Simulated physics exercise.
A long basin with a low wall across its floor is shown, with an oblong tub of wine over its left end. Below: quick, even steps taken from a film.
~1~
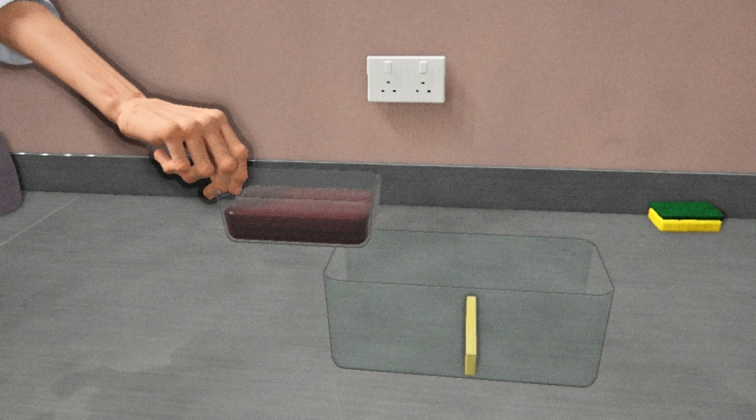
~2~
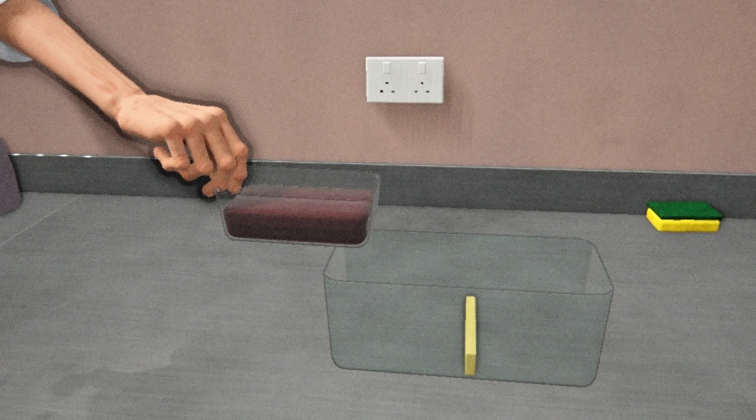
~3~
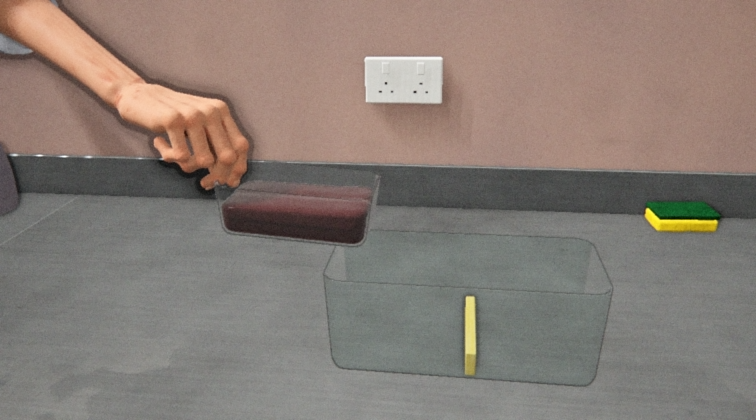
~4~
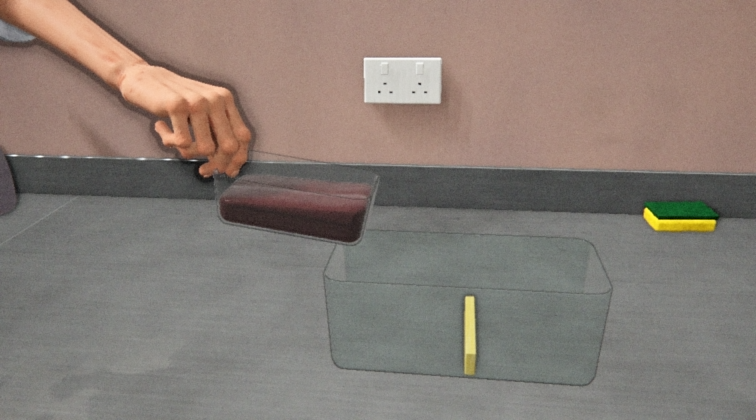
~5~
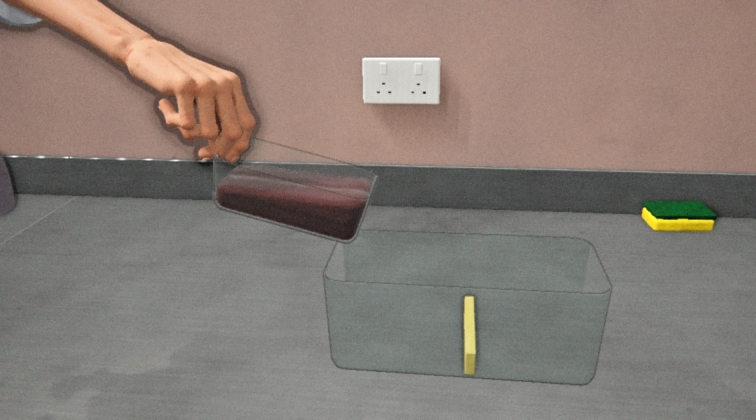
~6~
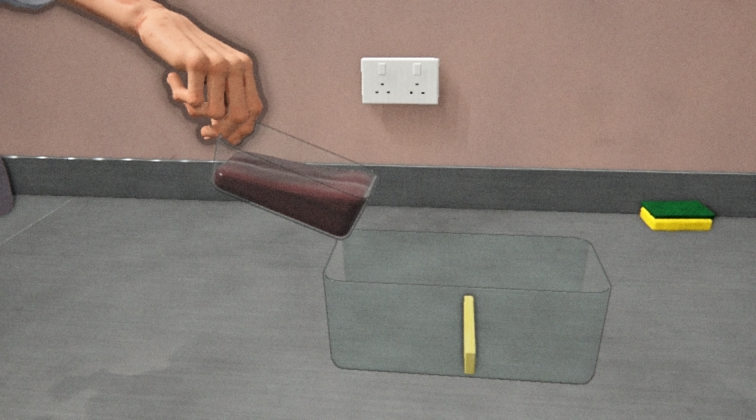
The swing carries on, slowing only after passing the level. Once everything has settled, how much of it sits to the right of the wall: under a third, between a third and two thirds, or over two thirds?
One third to two thirds.
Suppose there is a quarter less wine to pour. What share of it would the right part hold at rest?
50 %.
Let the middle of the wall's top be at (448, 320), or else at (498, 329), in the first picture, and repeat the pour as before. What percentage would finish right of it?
The first placement leaves close to 70 per cent, the second close to 25 per cent.
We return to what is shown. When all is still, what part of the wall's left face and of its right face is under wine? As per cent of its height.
On the left it is 40 per cent, on the right 50.
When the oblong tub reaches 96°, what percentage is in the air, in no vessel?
I'd put it near 65 per cent.
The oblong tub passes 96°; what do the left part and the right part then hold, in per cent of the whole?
I'd put the left part near 15 per cent and the right part near 0.
A moment on, the oblong tub is tipped on its side and 23 per cent is still to pour, 14 is left of the wall and 0 right of it.
Next, the oblong tub is tipped right over and 0 per cent is still to pour, 20 is left of the wall and 70 right of it.
Then the oblong tub is tipped right over and 0 per cent is still to pour, 34 is left of the wall and 49 right of it.
Later the oblong tub is tipped right over and 0 per cent is still to pour, 41 is left of the wall and 52 right of it.
At rest 41 per cent lies left of the wall, 52 right of it and 7 outside.
